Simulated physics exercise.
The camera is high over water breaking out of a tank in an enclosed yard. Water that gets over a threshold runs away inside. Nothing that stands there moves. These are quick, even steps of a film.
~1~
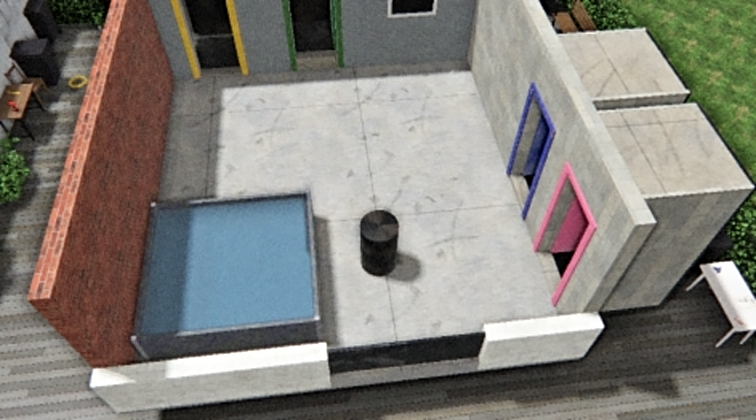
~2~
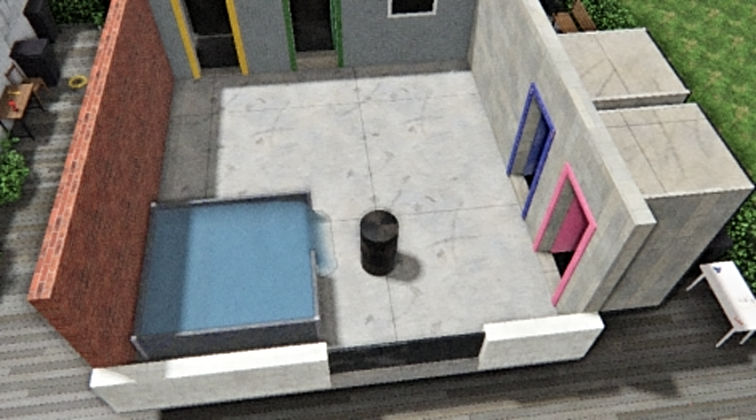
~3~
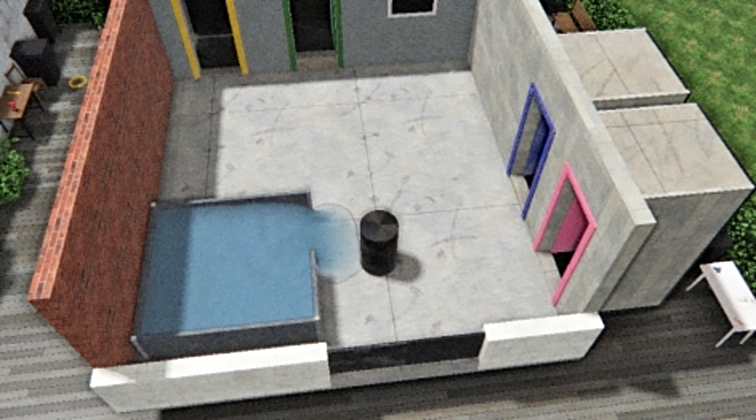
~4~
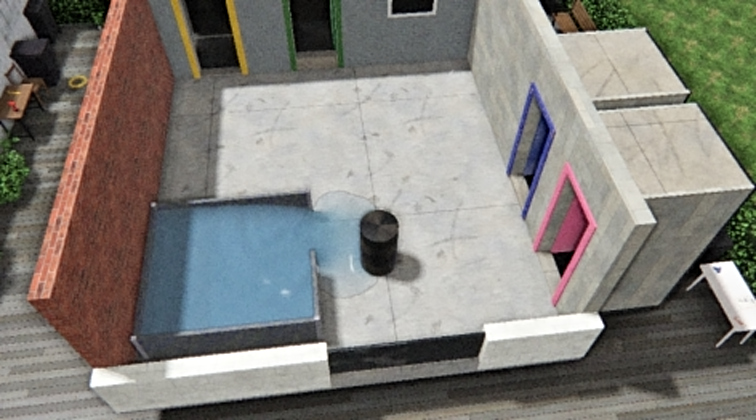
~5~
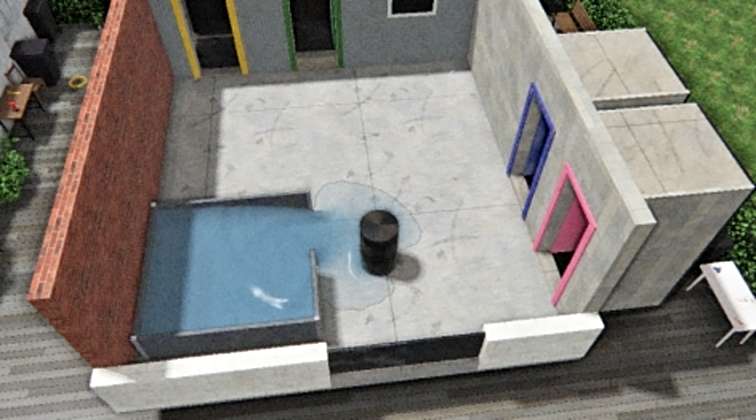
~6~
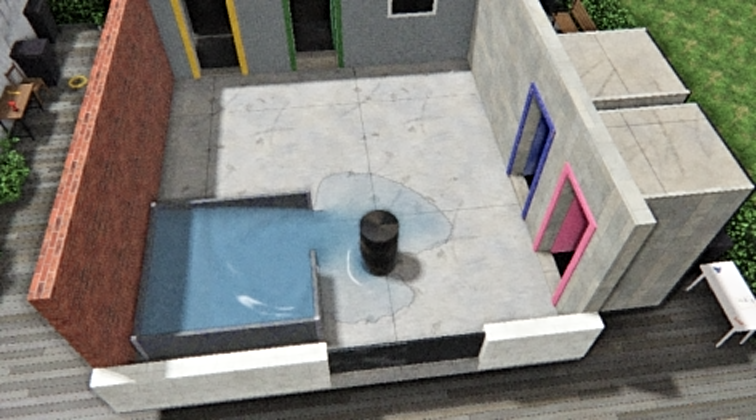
Water breaks out through a gap in the right side of a tank in a walled yard, seen from high above by a still camera. The blue pool sits at left beside a red brick wall, a black barrel stands near the centre, and blue and pink doorways line the right wall. The water spreads rightward over the pale floor, reaches the barrel and fans out around it.
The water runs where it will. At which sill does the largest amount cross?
The blue doorway takes the most.
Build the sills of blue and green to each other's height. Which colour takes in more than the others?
That is the one in pink.
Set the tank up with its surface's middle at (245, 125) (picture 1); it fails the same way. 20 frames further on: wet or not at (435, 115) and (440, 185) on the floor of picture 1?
In that order: Under water, under water.
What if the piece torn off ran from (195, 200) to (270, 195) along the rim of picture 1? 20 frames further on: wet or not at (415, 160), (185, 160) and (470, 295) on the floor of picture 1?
In that order: Dry, wet, clear.
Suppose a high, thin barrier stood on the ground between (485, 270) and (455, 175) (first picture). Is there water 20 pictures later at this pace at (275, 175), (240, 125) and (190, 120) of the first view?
As listed: Clear, free of water, clear.
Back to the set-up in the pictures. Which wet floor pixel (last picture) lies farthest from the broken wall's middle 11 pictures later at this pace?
I would point to (478, 100).
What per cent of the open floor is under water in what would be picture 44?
Close to 75 %.
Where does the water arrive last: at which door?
That is the yellow one.
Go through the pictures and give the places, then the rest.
The first frame shows the tank at (231, 261) is whole and still.
In the second frame, water pours out at (311, 236) and has run to (319, 215).
In the third frame, water pours out at (311, 237) and has run to (356, 263).
In the fourth frame, water pours out at (311, 238) and has run to a hidden place.
In the fifth frame, the front is at (415, 228), out from the gap at (311, 238).
In the sixth frame, the front is at (445, 222), out from the gap at (311, 238).
A moment on, water covers 25 % of the floor; blue door a trickle in, yellow door not reached, green door not reached, pink door not reached.
Next, water covers 40 % of the floor; blue door some in, yellow door not reached, green door not reached, pink door wet at the sill, nothing in.
Then, water covers 50 % of the floor; blue door a lot in, yellow door not reached, green door not reached, pink door some in.
Later, water covers 75 % of the floor; blue door a lot in, yellow door wet at the sill, nothing in, green door wet at the sill, nothing in, pink door some in.
In the end, water covers 100 % of the floor; blue door a lot in, yellow door a trickle in, green door wet at the sill, nothing in, pink door a lot in; the blue door has let in the most.
